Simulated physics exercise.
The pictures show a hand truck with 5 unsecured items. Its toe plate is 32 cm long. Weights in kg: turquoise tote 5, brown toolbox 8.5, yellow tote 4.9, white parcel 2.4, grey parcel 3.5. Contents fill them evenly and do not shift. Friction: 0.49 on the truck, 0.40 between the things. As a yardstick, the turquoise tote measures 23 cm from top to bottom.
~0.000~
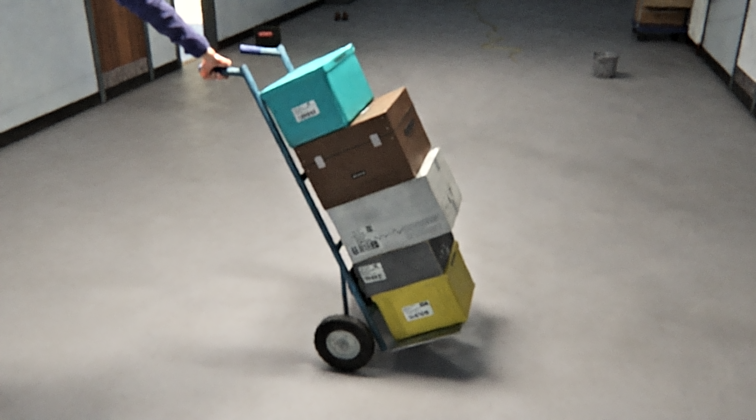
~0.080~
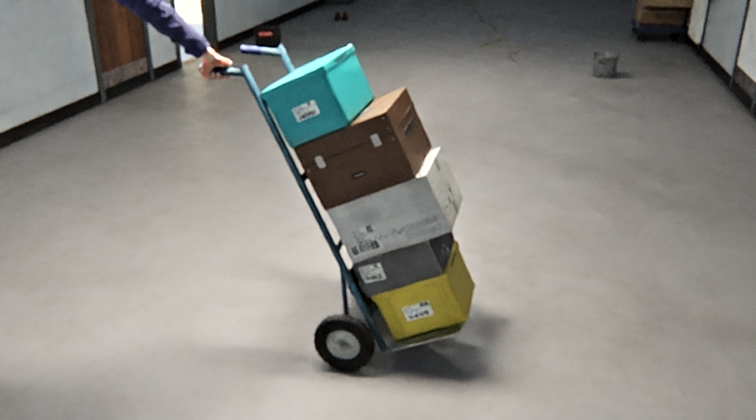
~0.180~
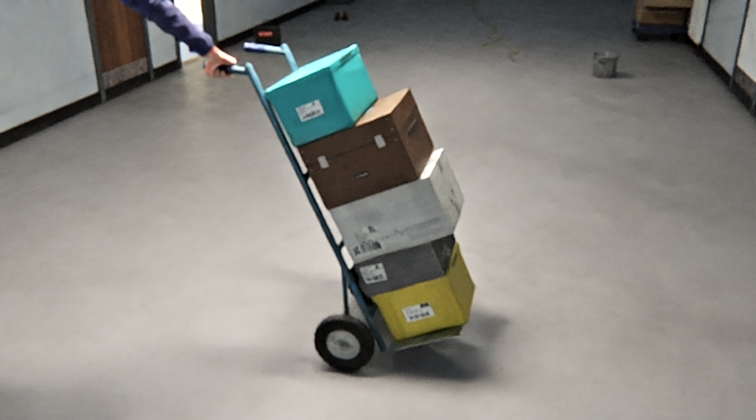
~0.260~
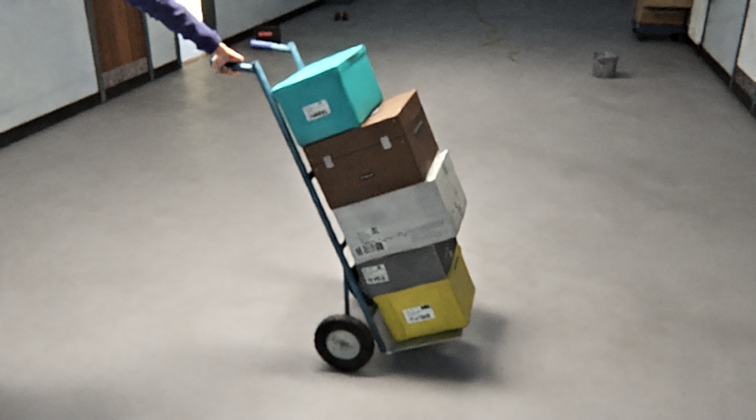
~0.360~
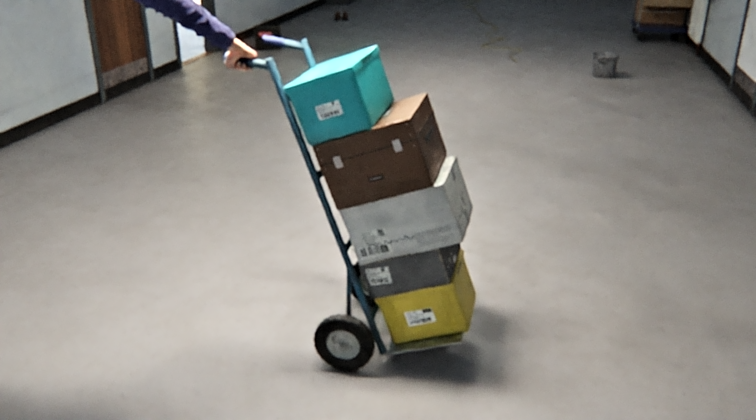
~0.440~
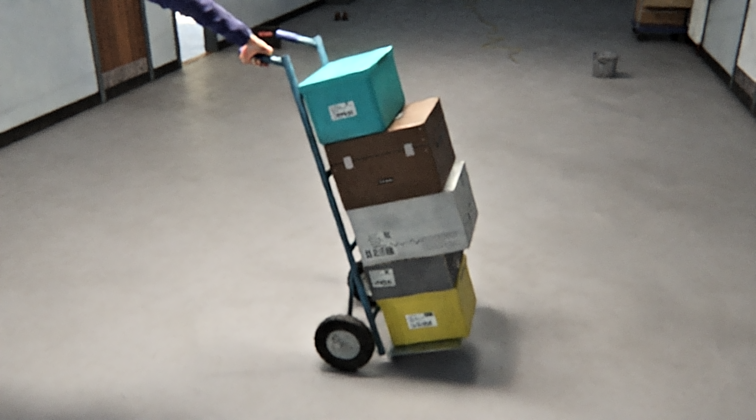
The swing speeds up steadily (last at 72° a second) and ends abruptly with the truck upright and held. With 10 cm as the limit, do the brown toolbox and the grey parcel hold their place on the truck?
The brown toolbox gets shifted; the grey parcel gets shifted.
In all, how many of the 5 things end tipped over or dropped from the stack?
That comes to 5.
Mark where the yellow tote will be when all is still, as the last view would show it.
Around (500, 319).
By 1.04 s, truck upright; brown toolbox rocked 16° off its seat near (501, 179); grey parcel rocked 16° off its seat near (453, 275); turquoise tote rocked 16° off its seat.
By 1.54 s, truck upright; turquoise tote, brown toolbox and white parcel now dropped from the stack; grey parcel rocked 56° off its seat near (514, 289); yellow tote rocked 56° off its seat.
By 1.84 s, truck upright; grey parcel now dropped from the stack; yellow tote on its side.
When it is over (2.9 s), dropped from the stack, turquoise tote, brown toolbox, white parcel and grey parcel; lying over on the truck, yellow tote. In the last view, grey parcel near (552, 325).
